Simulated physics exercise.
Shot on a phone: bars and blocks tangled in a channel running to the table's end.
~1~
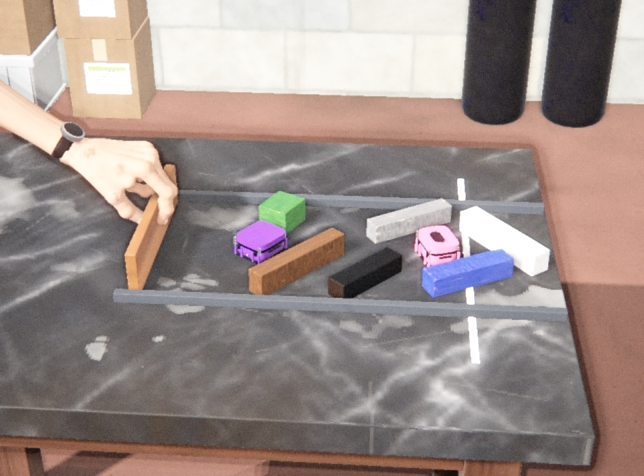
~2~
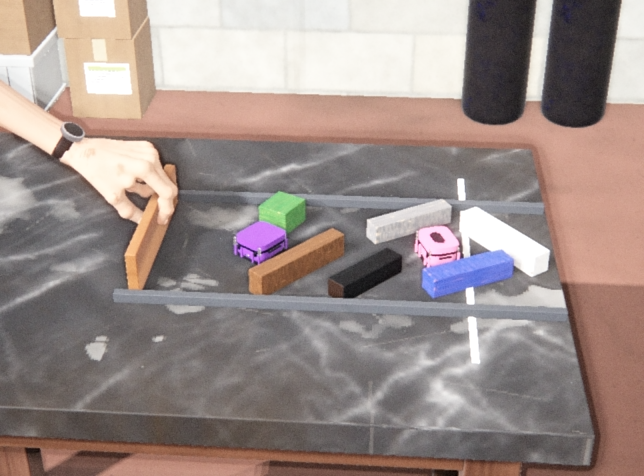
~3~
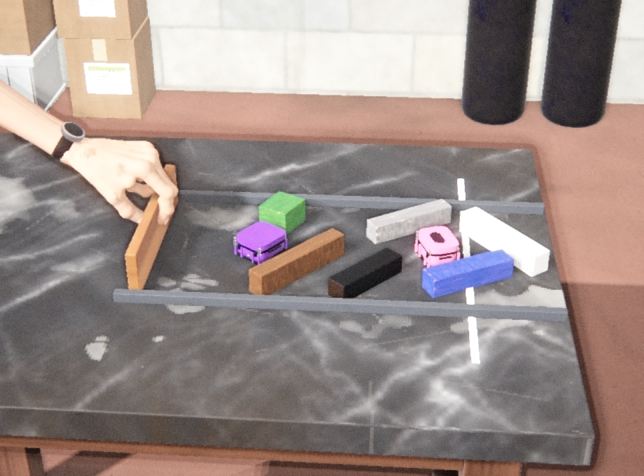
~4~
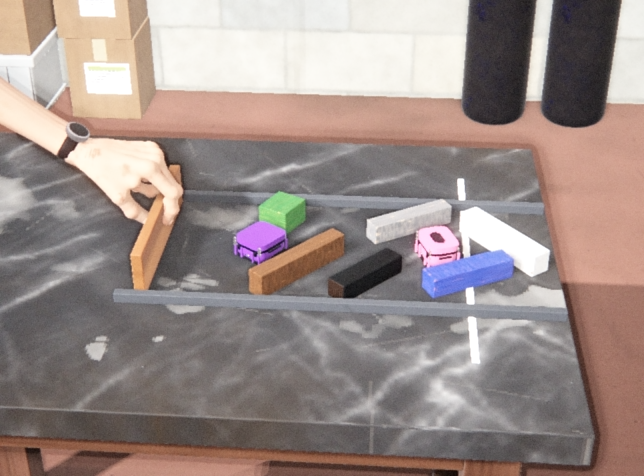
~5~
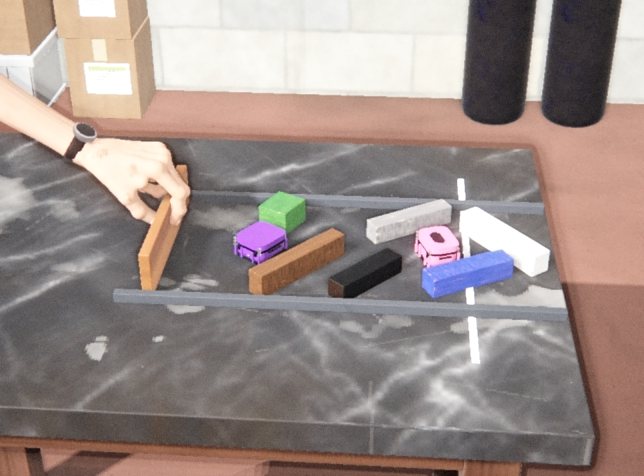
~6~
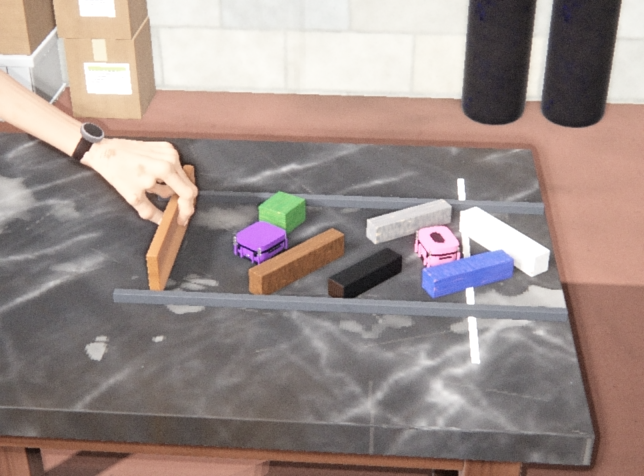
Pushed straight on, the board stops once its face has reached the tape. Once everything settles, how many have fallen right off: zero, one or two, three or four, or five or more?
By then, one or two have fallen off.
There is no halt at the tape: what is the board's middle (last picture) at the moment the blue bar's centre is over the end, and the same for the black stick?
The middle is at (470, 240) when it's the blue bar, and at (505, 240) when it's the black stick.
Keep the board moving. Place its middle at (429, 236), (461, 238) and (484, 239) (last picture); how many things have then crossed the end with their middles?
Per position: 0 / 1 / 3.
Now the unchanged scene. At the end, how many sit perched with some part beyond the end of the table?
Expected count: 3.
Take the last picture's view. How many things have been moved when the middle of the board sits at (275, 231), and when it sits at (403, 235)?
In order, the tallies are 3 and 8.
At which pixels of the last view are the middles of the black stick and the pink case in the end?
Final positions - black stick around (519, 282), pink case around (552, 250).
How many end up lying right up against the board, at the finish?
Looks like 3 of them, all told.
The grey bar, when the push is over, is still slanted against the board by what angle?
It sits some 45° out of line.
A little later, none off yet; white bar at rest near (503, 241); blue bar at rest near (468, 273); pink case at rest near (438, 248).
When it is over, the number that fall off is one or two; down, white bar.
